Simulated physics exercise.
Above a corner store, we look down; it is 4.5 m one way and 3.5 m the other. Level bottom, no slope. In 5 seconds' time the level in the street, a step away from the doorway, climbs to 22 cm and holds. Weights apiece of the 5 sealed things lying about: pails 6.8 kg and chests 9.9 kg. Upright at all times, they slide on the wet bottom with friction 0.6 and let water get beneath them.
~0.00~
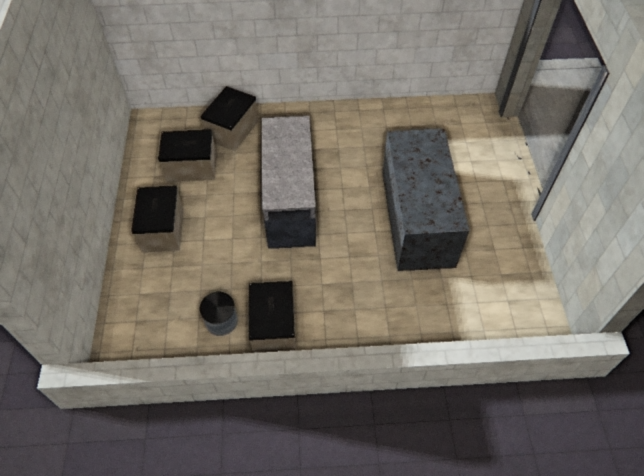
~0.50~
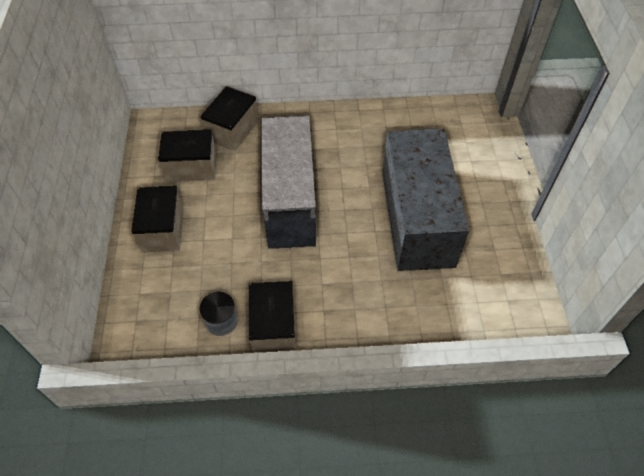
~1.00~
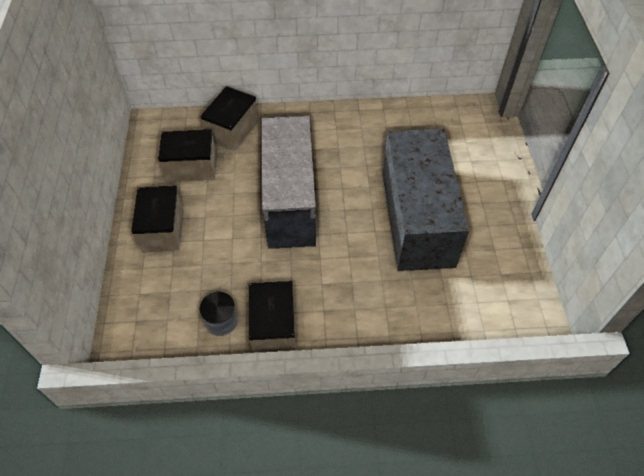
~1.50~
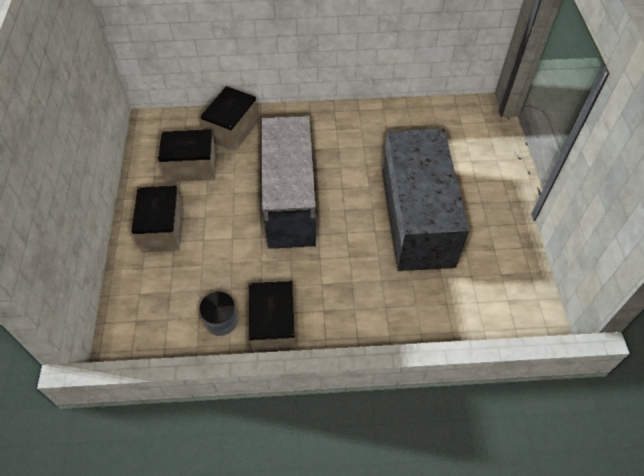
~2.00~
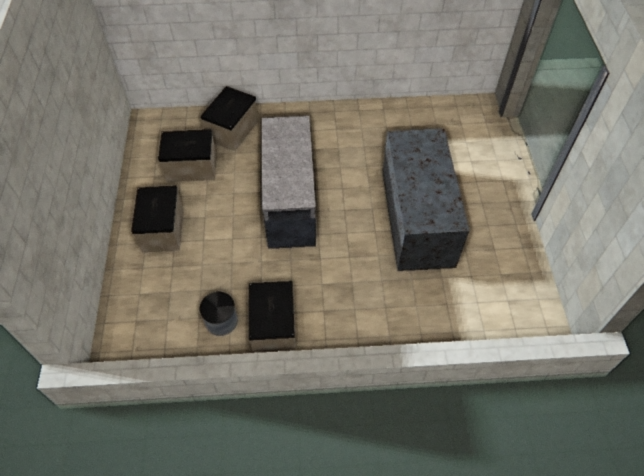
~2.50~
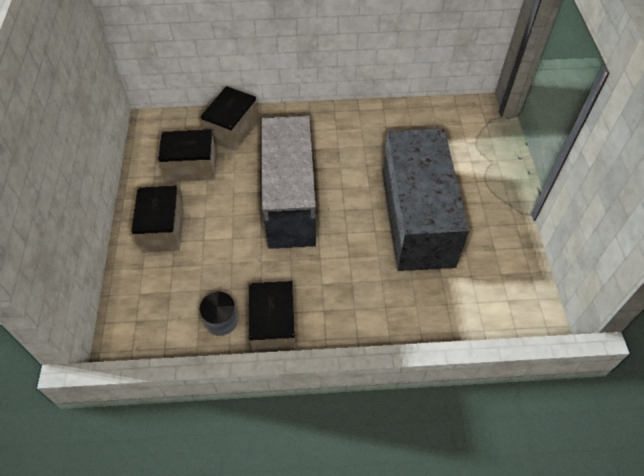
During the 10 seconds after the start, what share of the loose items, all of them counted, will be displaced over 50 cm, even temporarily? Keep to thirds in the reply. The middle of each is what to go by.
My answer: One to two thirds.
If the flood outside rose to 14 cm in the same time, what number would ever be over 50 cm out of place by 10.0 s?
In that case the number is 1.
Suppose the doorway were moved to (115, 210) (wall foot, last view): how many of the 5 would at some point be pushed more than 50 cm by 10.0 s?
Then 5 of them would.
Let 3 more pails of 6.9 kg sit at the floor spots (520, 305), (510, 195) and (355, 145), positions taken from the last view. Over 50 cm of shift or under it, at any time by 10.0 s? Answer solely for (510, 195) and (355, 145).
First one goes beyond it, second one goes beyond it.
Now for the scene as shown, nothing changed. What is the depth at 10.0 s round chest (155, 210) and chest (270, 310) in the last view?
About 11 and 8 cm.
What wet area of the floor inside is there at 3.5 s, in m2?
I'd estimate close to 1.5 m2.
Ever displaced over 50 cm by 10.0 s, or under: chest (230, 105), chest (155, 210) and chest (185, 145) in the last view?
One by one in that order: Above; above; above.
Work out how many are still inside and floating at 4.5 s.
At that time, 0.
After 3.5 s 0 of 5 are over 50 cm from their spots; 0 afloat.
After 4.5 s 0 of 5 are over 50 cm from their spots; 0 afloat.
After 7.0 s 1 of 5 are over 50 cm from their spots; 1 afloat.
After 10.0 s 3 of 5 are over 50 cm from their spots, and 3 have been at some point; 5 afloat.
